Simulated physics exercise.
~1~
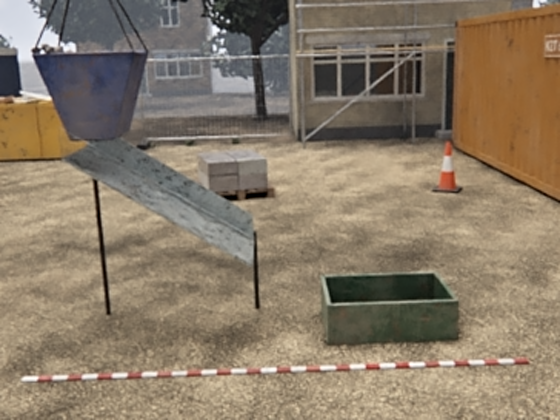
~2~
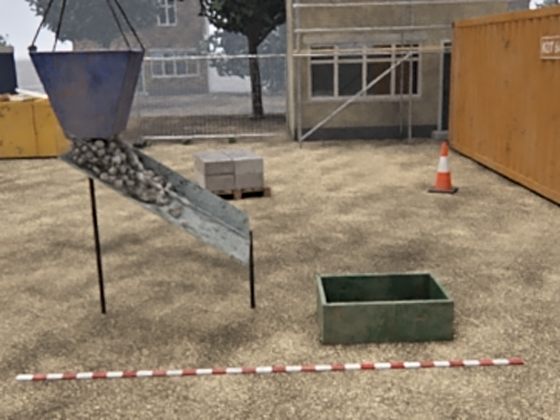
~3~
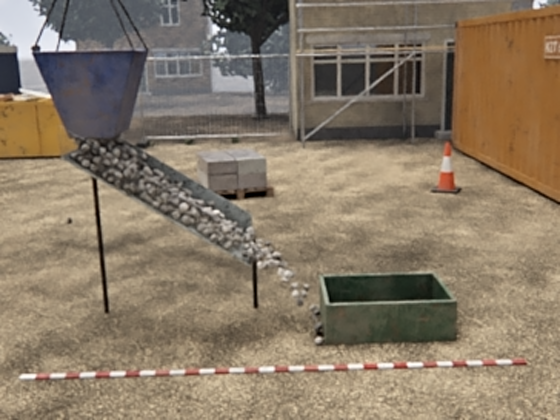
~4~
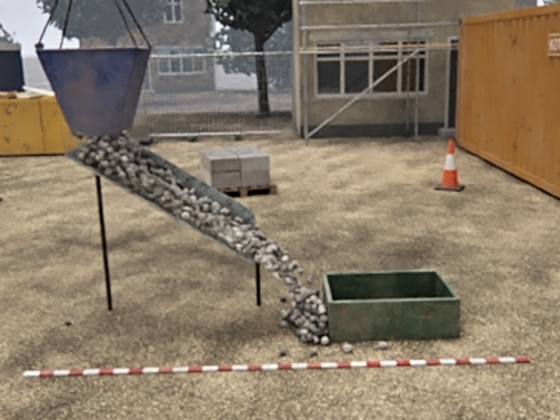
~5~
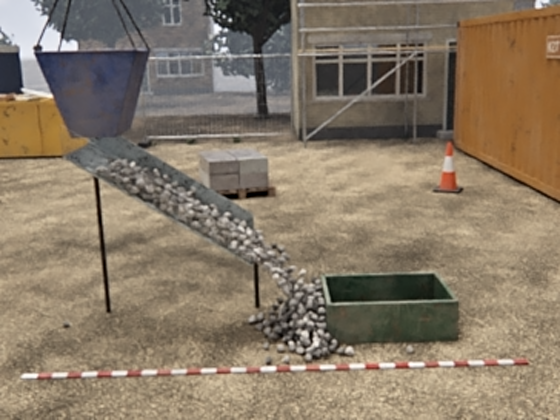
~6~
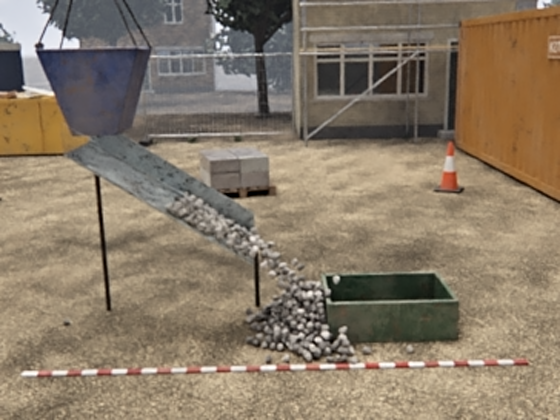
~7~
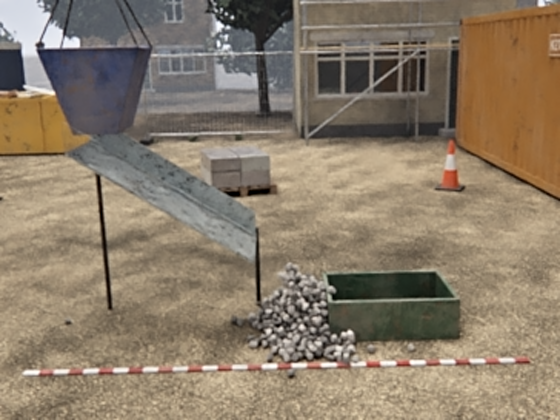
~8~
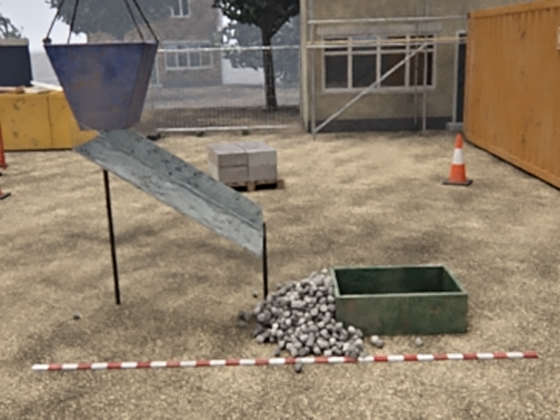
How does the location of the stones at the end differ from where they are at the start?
At the start the stones are out of sight inside the hanging blue skip at the upper left. By the end nearly all of them lie in a heap on the ground, against the left side of the green bin.
